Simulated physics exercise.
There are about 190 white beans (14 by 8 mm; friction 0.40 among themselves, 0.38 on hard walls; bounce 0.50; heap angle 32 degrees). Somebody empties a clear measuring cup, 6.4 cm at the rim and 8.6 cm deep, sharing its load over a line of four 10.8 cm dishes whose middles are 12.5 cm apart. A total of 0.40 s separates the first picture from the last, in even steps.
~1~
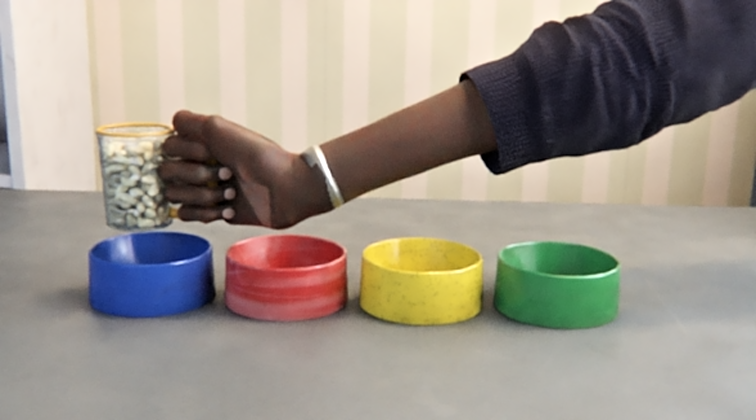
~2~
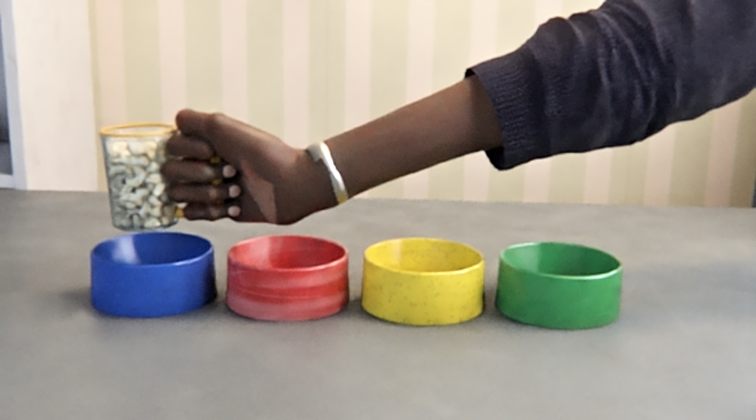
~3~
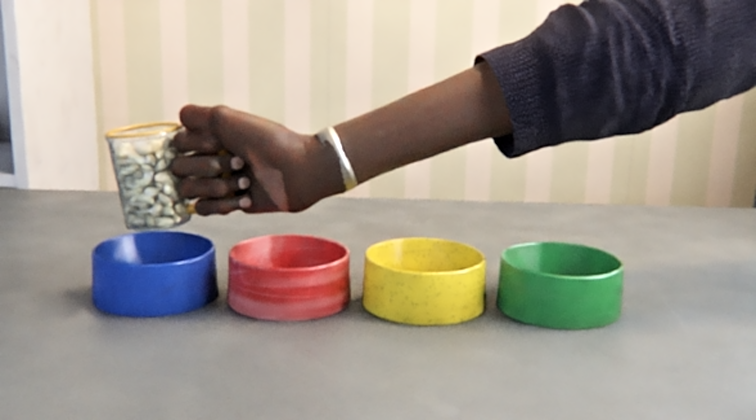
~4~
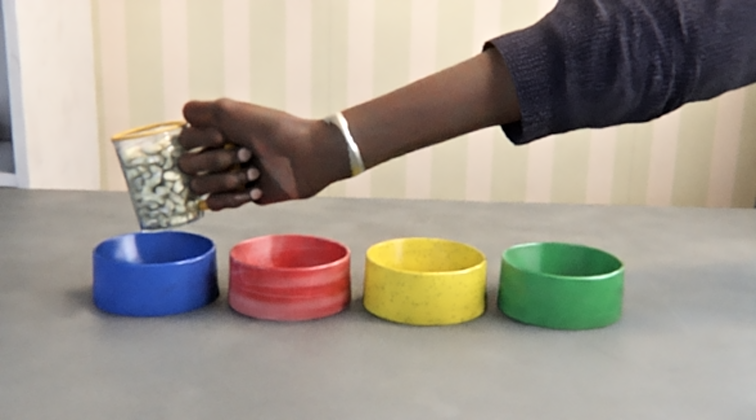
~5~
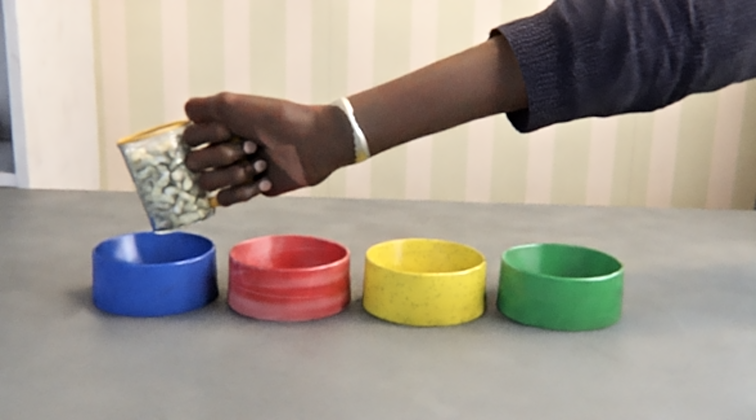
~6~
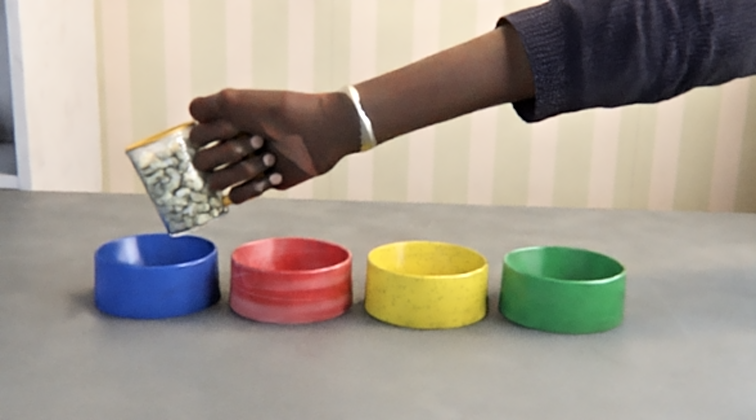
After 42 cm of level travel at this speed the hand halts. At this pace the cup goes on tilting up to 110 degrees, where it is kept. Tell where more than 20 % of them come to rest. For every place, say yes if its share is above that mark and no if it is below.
Red dish: Yes, blue dish: No, green dish: No, yellow dish: No, counter: No.
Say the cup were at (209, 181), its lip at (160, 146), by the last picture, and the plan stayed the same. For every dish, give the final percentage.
Then red 0, blue 0, green 50, and yellow 30.
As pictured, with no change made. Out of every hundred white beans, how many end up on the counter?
Close to 10 %, more or less.
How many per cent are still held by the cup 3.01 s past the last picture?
Somewhere near 0 per cent of the load.
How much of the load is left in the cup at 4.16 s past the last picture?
About 0 percent of the load.
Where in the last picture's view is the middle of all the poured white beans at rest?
After settling, the middle sits near (291, 286).
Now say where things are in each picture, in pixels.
The first frame shows cup at (138, 177), tilt 0 degrees, lip at (100, 129), moved 0.0 cm; middle of the pieces at (137, 180); blue dish at (151, 248); red dish at (287, 252); yellow dish at (422, 255); green dish at (558, 259).
The second frame shows cup at (142, 177), tilt 2 degrees, lip at (103, 131), moved 0.3 cm; middle of the pieces at (142, 180).
The third frame shows cup at (152, 177), tilt 7 degrees, lip at (109, 133), moved 1.0 cm; middle of the pieces at (151, 180).
The fourth frame shows cup at (161, 177), tilt 12 degrees, lip at (115, 137), moved 1.7 cm; middle of the pieces at (161, 180).
The fifth frame shows cup at (169, 177), tilt 18 degrees, lip at (120, 142), moved 2.5 cm; middle of the pieces at (170, 181).
The sixth frame shows cup at (180, 180), tilt 23 degrees, lip at (128, 149), moved 3.3 cm; middle of the pieces at (181, 183); blue dish at (157, 250); red dish at (292, 254); yellow dish at (427, 259); green dish at (564, 264).
Then, 1.80 s after the last picture, tilt 110 degrees; cup holds 15 %, red 80 %.
Then, 3.01 s after the last picture, tilt 110 degrees; cup holds 0 %, red 85 %.
Then, 4.16 s after the last picture, tilt 110 degrees; cup holds 0 %, red 85 %.
In the end, red 85 %, blue 0 %, green 0 %, yellow 0 %, counter 10 %.
